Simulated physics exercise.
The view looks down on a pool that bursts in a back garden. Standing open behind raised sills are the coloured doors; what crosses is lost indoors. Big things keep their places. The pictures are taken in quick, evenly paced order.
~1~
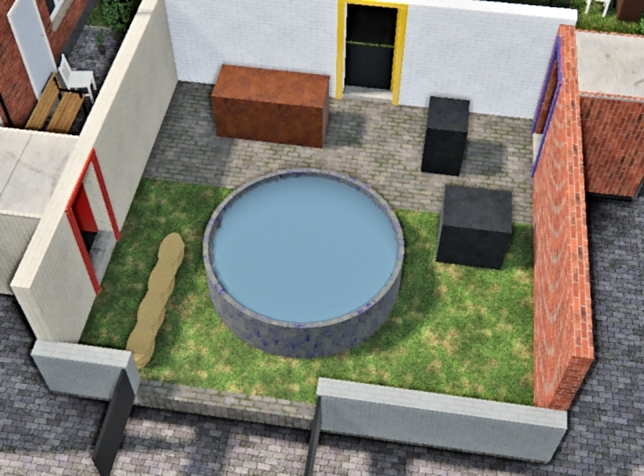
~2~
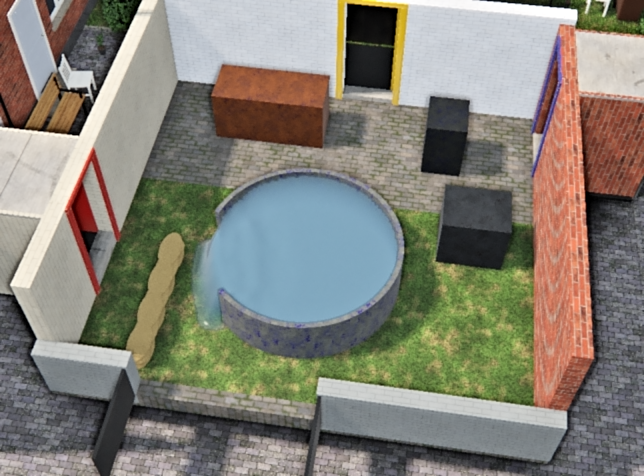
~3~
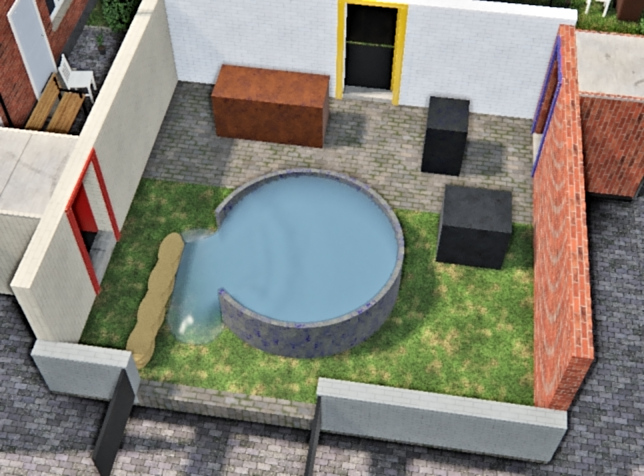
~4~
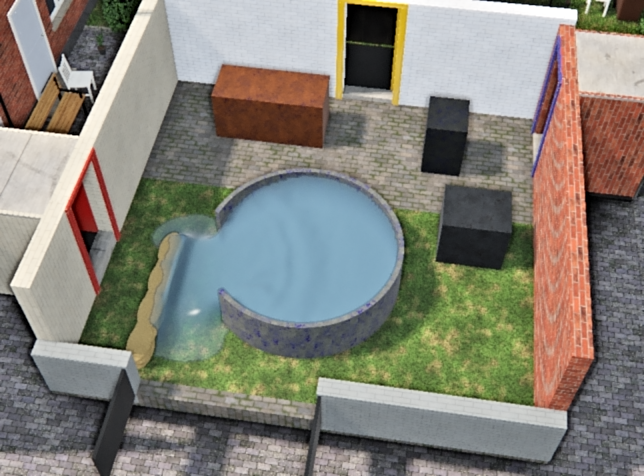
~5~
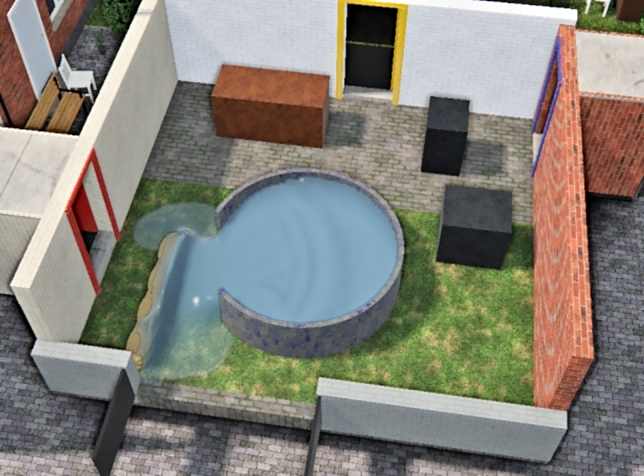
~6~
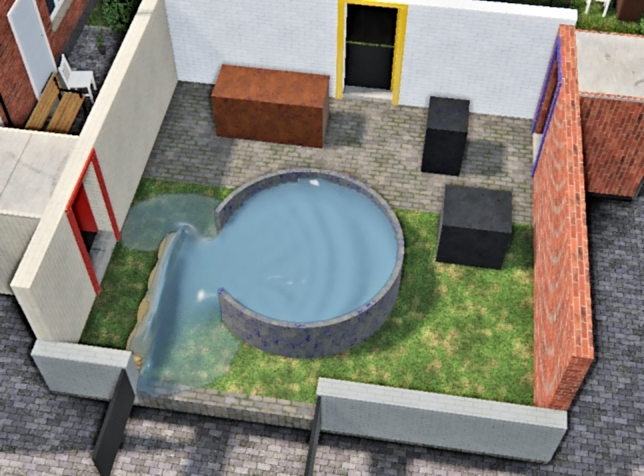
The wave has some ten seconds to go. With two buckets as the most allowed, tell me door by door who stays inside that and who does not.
At the end, the red door will keep it to two buckets; the blue door will be overrun; the yellow door will keep it to two buckets.
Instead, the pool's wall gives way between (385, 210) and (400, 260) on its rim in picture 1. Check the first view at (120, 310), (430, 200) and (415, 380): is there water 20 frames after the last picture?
In turn: No water, under water, covered.
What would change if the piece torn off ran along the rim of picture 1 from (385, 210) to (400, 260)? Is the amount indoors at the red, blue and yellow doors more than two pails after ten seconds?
The red one falls short; the blue one tops the mark; the yellow one tops the mark.
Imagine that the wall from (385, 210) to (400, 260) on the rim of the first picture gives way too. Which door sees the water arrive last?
The door marked red.
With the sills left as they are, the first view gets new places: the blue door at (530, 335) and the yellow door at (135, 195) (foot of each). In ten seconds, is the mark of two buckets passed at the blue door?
The blue door remains below the mark.
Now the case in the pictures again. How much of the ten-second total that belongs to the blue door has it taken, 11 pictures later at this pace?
0 %.
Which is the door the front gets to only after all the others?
The blue one.
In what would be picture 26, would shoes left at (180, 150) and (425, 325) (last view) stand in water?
Point one: Swamped. Point two: Unflooded.
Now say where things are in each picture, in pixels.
The round tank at (304, 245) is whole and still, in the first frame.
The front is at a hidden place, out from the gap at (212, 272), in the second frame.
The front is at (190, 234), out from the gap at (212, 274), in the third frame.
Water pours out at (212, 275) and has run to (179, 220), in the fourth frame.
Water pours out at (212, 275) and has run to a hidden place, in the fifth frame.
The front is at a hidden place, out from the gap at (212, 275), in the sixth frame.
A moment on, water covers 25 % of the floor; the red door wet at the sill, nothing in, the blue door not reached, the yellow door not reached.
Next, water covers 40 % of the floor; the red door wet at the sill, nothing in, the blue door not reached, the yellow door not reached.
Then, water covers 45 % of the floor; the red door wet at the sill, nothing in, the blue door not reached, the yellow door not reached.
Later, water covers 70 % of the floor; the red door wet at the sill, nothing in, the blue door not reached, the yellow door wet at the sill, nothing in.
In the end, water covers 85 % of the floor; the red door wet at the sill, nothing in, the blue door over two buckets in, the yellow door wet at the sill, nothing in.
